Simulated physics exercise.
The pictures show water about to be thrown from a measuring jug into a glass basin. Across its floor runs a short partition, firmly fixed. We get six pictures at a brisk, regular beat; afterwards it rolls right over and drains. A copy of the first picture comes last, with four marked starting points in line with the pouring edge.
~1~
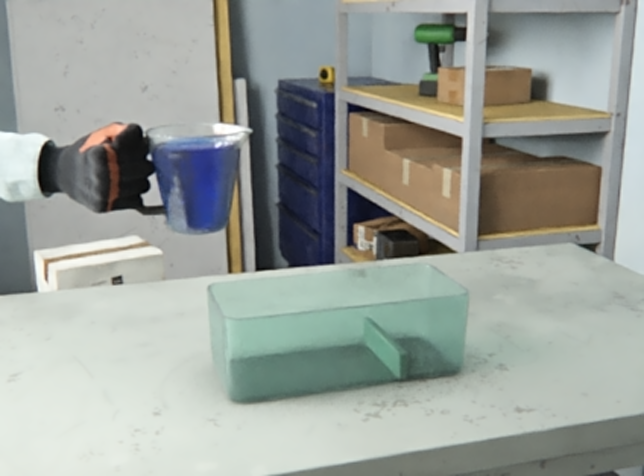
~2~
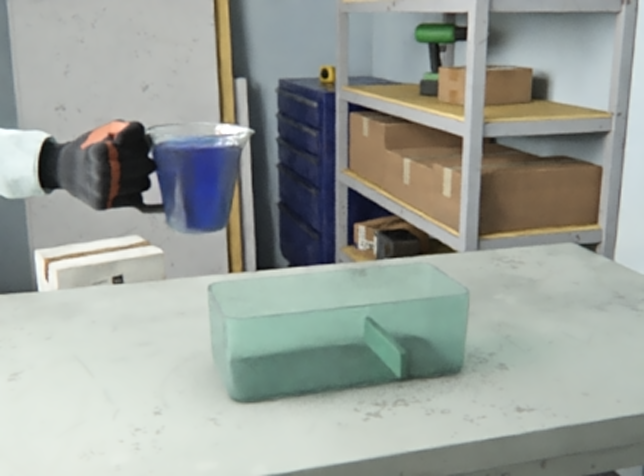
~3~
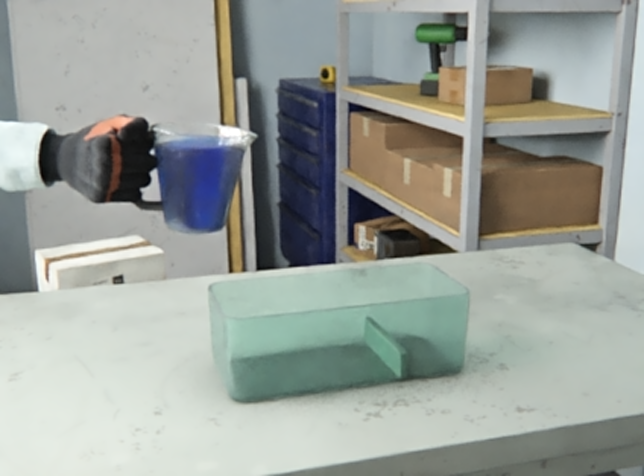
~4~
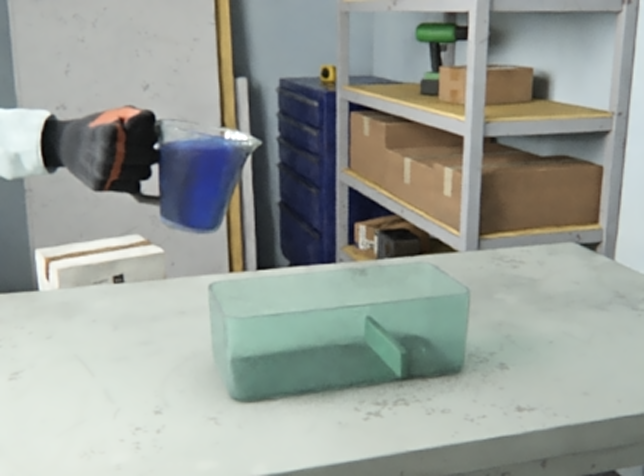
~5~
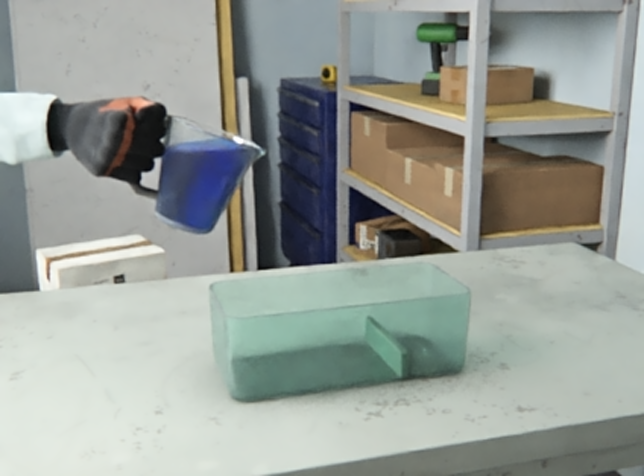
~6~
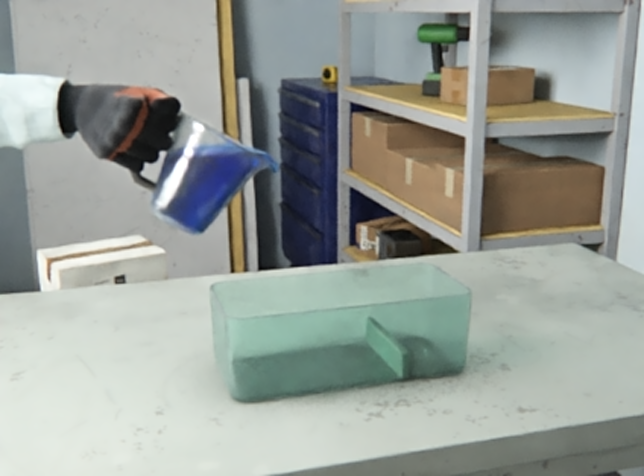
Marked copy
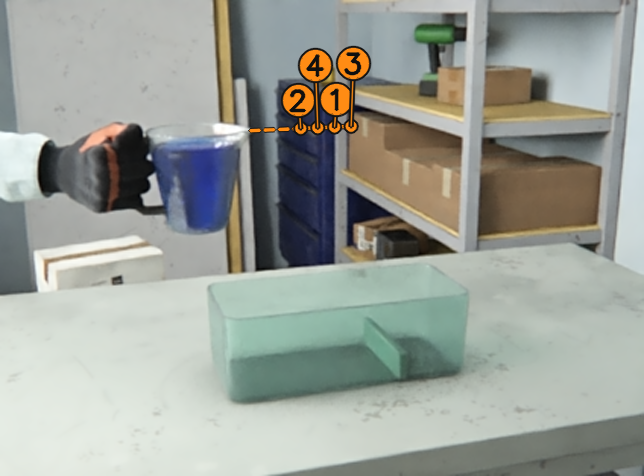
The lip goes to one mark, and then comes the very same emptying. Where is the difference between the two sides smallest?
I would pick spot 1.
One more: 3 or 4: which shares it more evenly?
That would be 3.
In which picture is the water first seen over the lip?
In picture 6.
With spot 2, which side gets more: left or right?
More ends on the left.
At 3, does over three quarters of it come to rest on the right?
No.
On the marked copy, 1 at (334, 127); 2 at (300, 128); 3 at (351, 126); 4 at (317, 127).
With 1, about 50 % ends left of the wall and 49 % right of it.
With 2, about 89 % ends left of the wall and 7 % right of it; 4 % is lost outside.
With 3, about 39 % ends left of the wall and 59 % right of it; 3 % is lost outside.
With 4, about 74 % ends left of the wall and 23 % right of it; 3 % is lost outside.
